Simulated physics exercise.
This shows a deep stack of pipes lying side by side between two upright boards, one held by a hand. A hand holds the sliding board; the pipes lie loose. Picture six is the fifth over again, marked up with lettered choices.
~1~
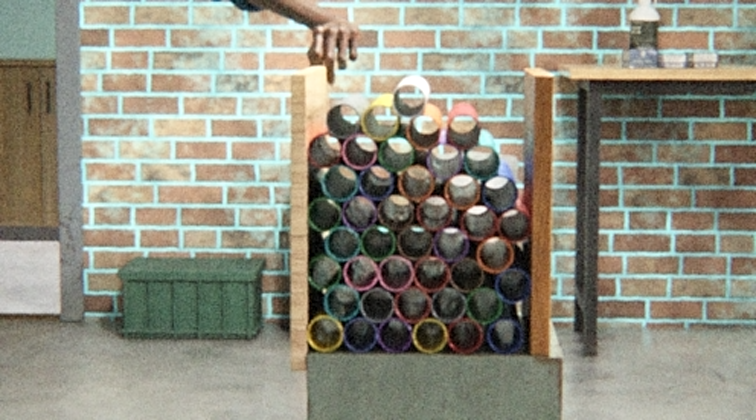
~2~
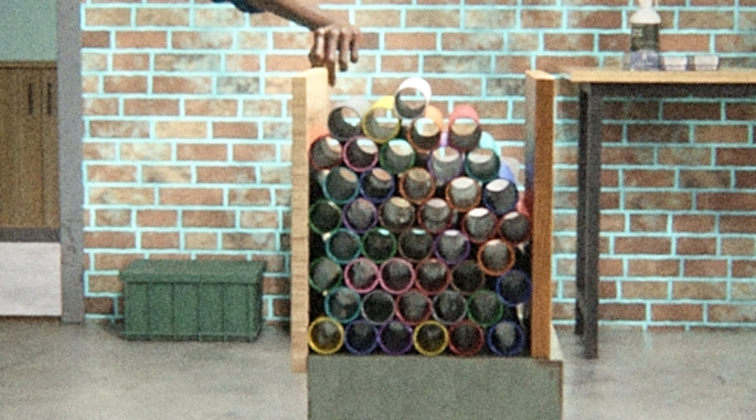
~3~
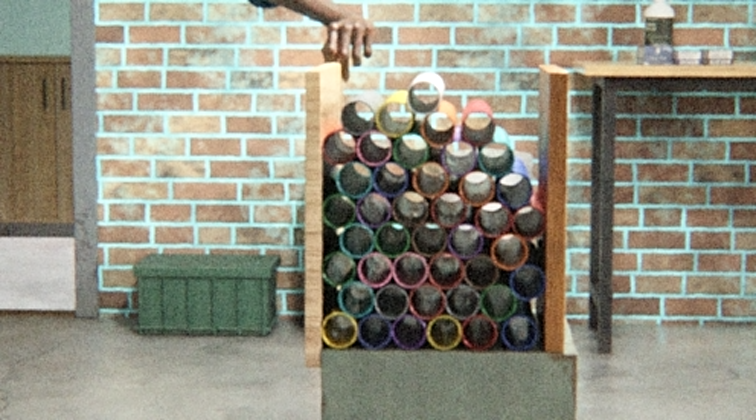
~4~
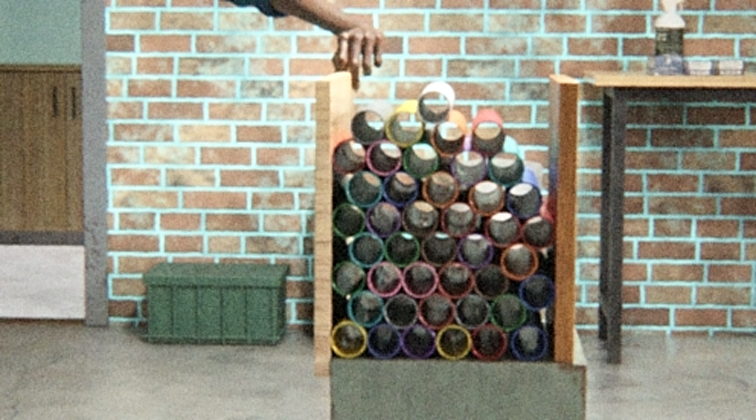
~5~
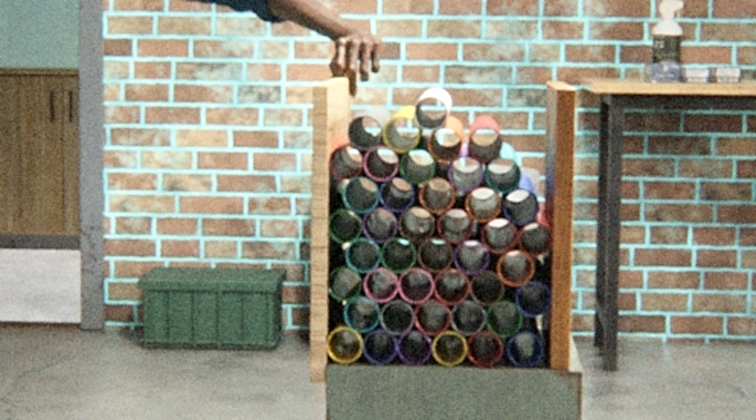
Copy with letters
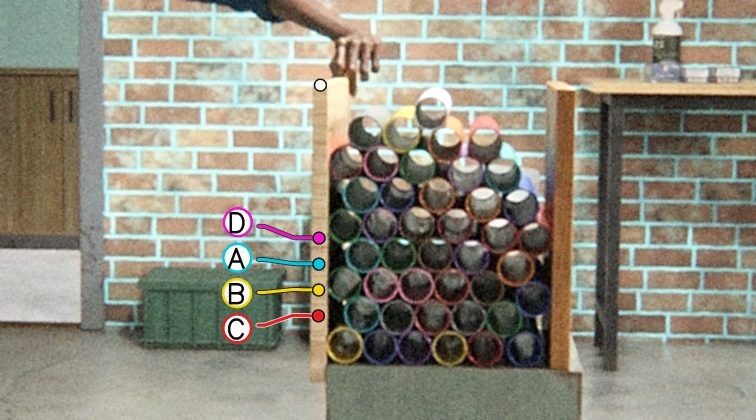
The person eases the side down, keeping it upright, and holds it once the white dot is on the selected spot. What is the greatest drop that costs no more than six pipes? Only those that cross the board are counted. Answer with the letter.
The last mark within the limit is D.
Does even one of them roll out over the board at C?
Yes.
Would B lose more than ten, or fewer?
Fewer than ten.
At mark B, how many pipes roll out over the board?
With B, seven.
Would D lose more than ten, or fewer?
Fewer than ten.
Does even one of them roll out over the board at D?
Yes, at D.
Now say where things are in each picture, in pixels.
In the first frame, a red pipe (431, 274); a turquoise pipe (343, 244); a brown pipe (396, 212).
In the second frame, a brown pipe (397, 215); a blue pipe (377, 184).
In the third frame, a turquoise pipe (355, 180); an orange pipe (438, 129).
In the fourth frame, side board (336, 213); a yellow pipe (349, 340).
In the fifth frame, a blue pipe (525, 349); a turquoise pipe (362, 314); a red pipe (451, 286).
On the marked copy, A at (319, 264); B at (319, 290); C at (318, 316); D at (319, 238); the white dot at (320, 85).
Following D. Soon after the start, top of the board (329, 153).
Later, top of the board (328, 228).
In the end, top of the board (328, 237), two out over the board.
As for the rest, A seven out over the board; B seven out over the board; C more than six out over the board.
